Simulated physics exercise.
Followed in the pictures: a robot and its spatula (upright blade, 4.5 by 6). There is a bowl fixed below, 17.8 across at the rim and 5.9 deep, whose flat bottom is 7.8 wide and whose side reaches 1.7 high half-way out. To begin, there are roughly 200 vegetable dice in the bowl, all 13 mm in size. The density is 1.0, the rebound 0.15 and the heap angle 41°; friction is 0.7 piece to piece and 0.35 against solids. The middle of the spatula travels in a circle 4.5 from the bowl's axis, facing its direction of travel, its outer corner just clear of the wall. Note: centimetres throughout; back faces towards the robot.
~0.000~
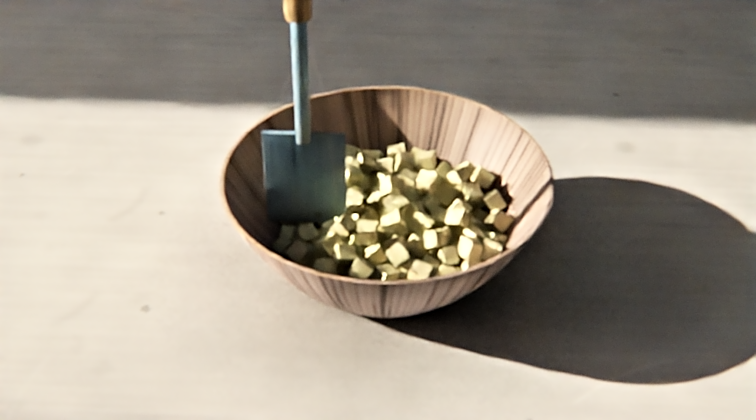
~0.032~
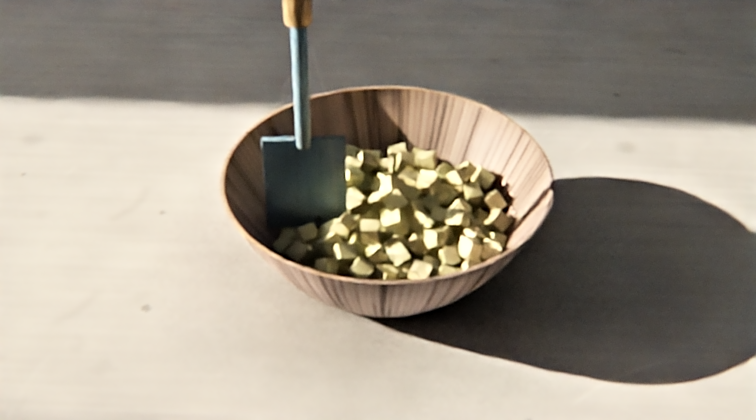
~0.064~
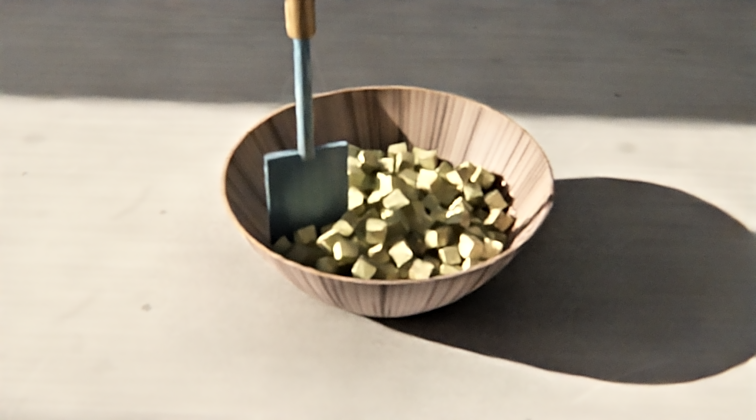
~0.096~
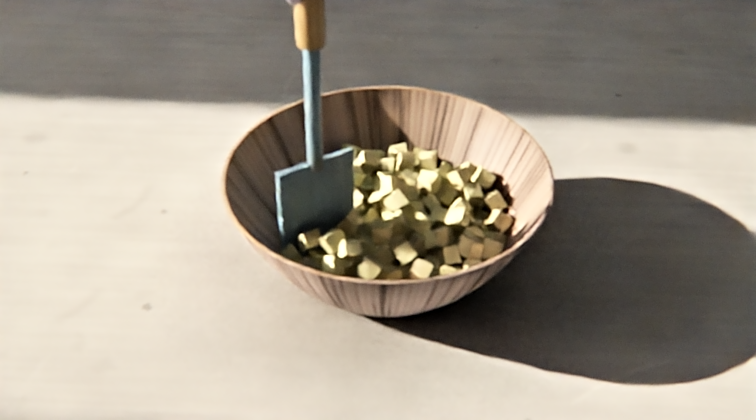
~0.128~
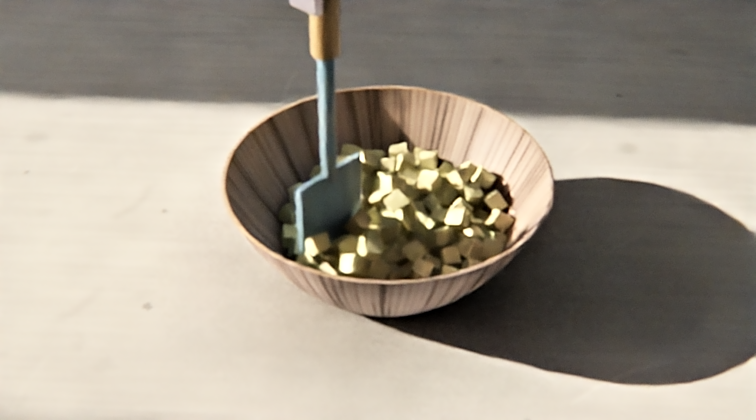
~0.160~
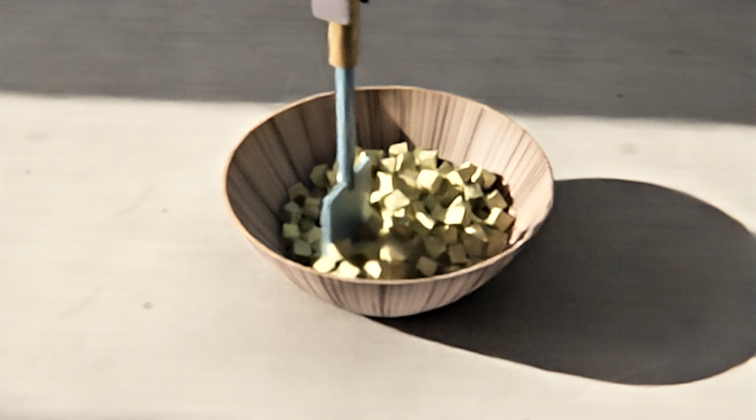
To begin with, a blue spatula with a wooden handle stands upright at the left inside a wooden bowl of pale vegetable cubes. It then sweeps along the left side toward the viewer, turning edge-on as it pushes through the nearby cubes, while those on the right barely shift.
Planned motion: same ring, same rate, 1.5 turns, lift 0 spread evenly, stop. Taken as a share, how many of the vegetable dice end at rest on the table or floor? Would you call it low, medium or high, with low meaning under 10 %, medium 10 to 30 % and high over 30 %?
I would call it medium, 10 to 30 %.
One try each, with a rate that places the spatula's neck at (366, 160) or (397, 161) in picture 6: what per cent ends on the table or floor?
Close to 25 and 35 in a hundred.
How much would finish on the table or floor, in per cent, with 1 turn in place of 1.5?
Then some 15 per cent.
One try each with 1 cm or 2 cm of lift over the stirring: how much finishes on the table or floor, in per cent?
Close to 20 percent and close to 15 percent.
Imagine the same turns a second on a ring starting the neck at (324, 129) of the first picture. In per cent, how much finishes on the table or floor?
Close to 15 in a hundred.
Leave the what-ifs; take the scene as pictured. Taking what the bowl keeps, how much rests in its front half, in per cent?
Some 20 per cent.
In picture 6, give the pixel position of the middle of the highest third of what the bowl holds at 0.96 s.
The centre is close to (418, 251).
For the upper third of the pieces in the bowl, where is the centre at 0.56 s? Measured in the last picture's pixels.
I'd point to somewhere close to (362, 127).
By 0.56 s, 252° round, highest piece 8 above the table; 186 in the bowl, 4 on the table or floor, 5 in flight or on the tool.
By 0.96 s, 78° round, highest piece 8 above the table; 163 in the bowl, 26 on the table or floor, 6 in flight or on the tool.
By 1.35 s, 180° round, highest piece 7 above the table; 154 in the bowl, 41 on the table or floor.
By 2.05 s, 180° round, highest piece 7 above the table; 154 in the bowl, 41 on the table or floor.
Final count, 154 in the bowl, 41 on the table or floor. That is 21 % on the table or floor.
